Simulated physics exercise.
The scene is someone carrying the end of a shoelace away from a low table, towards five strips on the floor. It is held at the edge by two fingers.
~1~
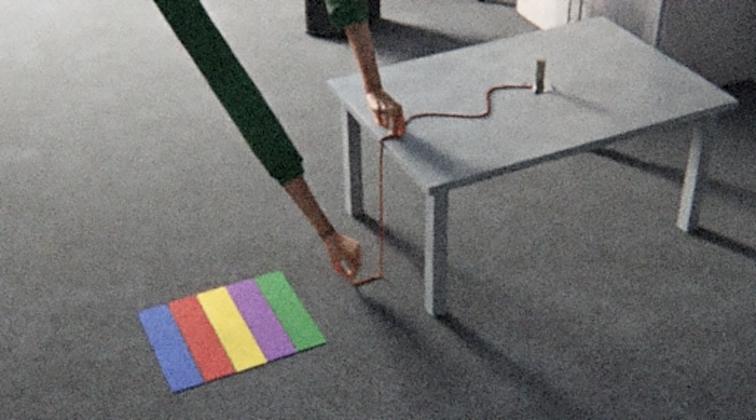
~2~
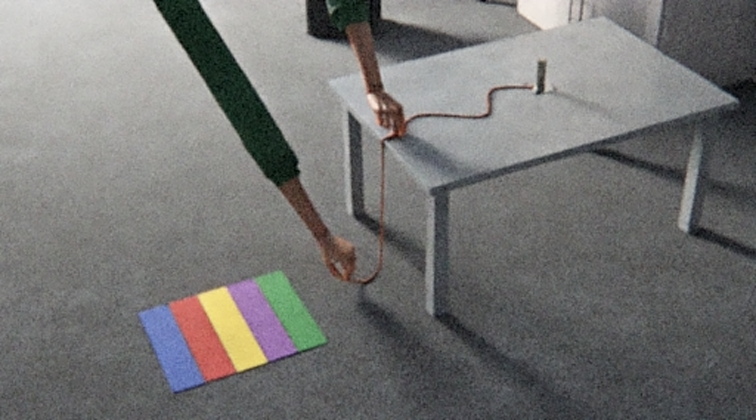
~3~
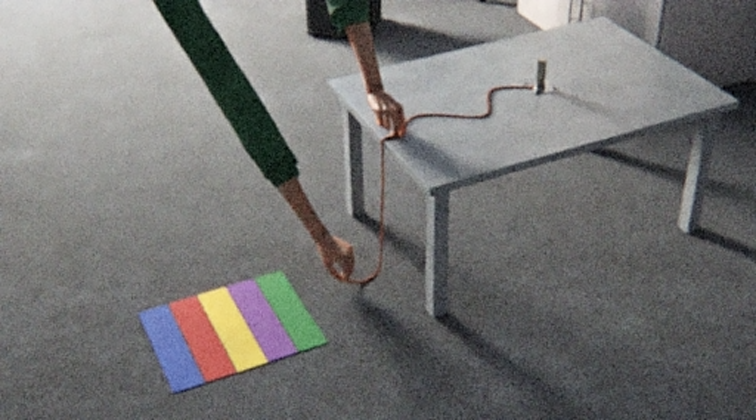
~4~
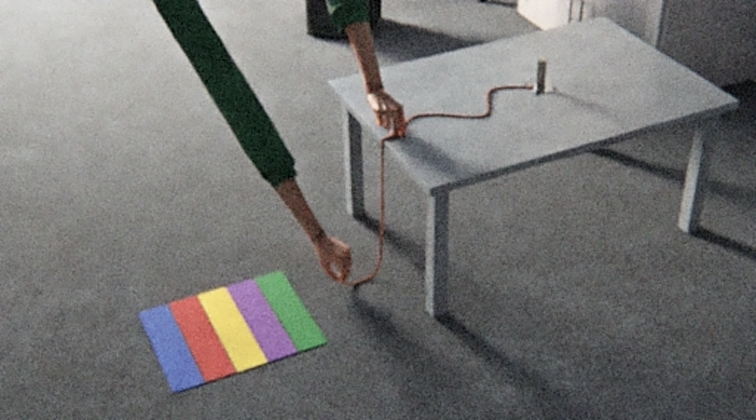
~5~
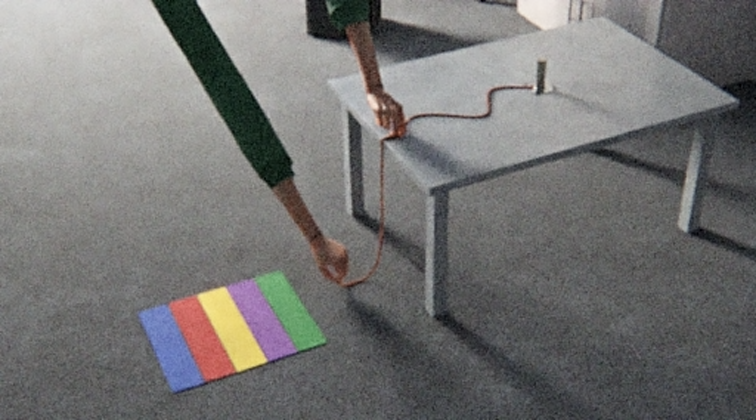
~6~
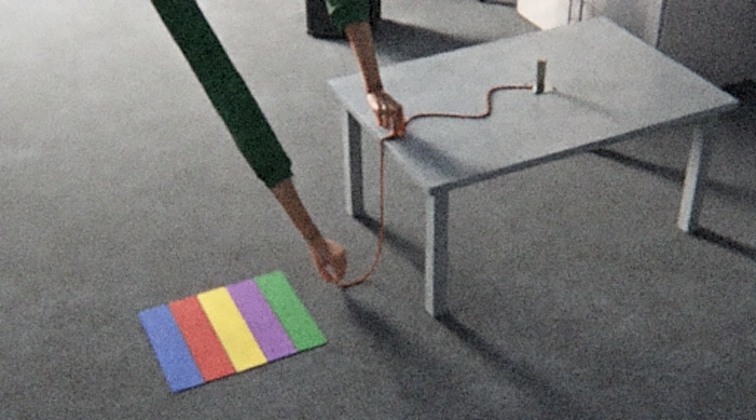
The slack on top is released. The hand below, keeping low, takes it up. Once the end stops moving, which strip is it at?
It is at the red strip.
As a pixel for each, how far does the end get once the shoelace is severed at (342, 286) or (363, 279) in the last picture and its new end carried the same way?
Roughly (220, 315), then roughly (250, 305).
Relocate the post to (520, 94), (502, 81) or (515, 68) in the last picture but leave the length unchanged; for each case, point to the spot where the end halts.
(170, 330), (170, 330) and (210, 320).
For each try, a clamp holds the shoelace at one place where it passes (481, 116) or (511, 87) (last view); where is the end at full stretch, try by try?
In order of the tries, it's near (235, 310) and near (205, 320).
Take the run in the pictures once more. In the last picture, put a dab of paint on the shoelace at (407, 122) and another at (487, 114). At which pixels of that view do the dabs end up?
First one close to (380, 139), second close to (454, 113).
Early on, end near (247, 308); over purple.
Midway, end near (219, 317); over yellow.
At the end of the slack, end near (201, 323); over red. It halts on the red strip.
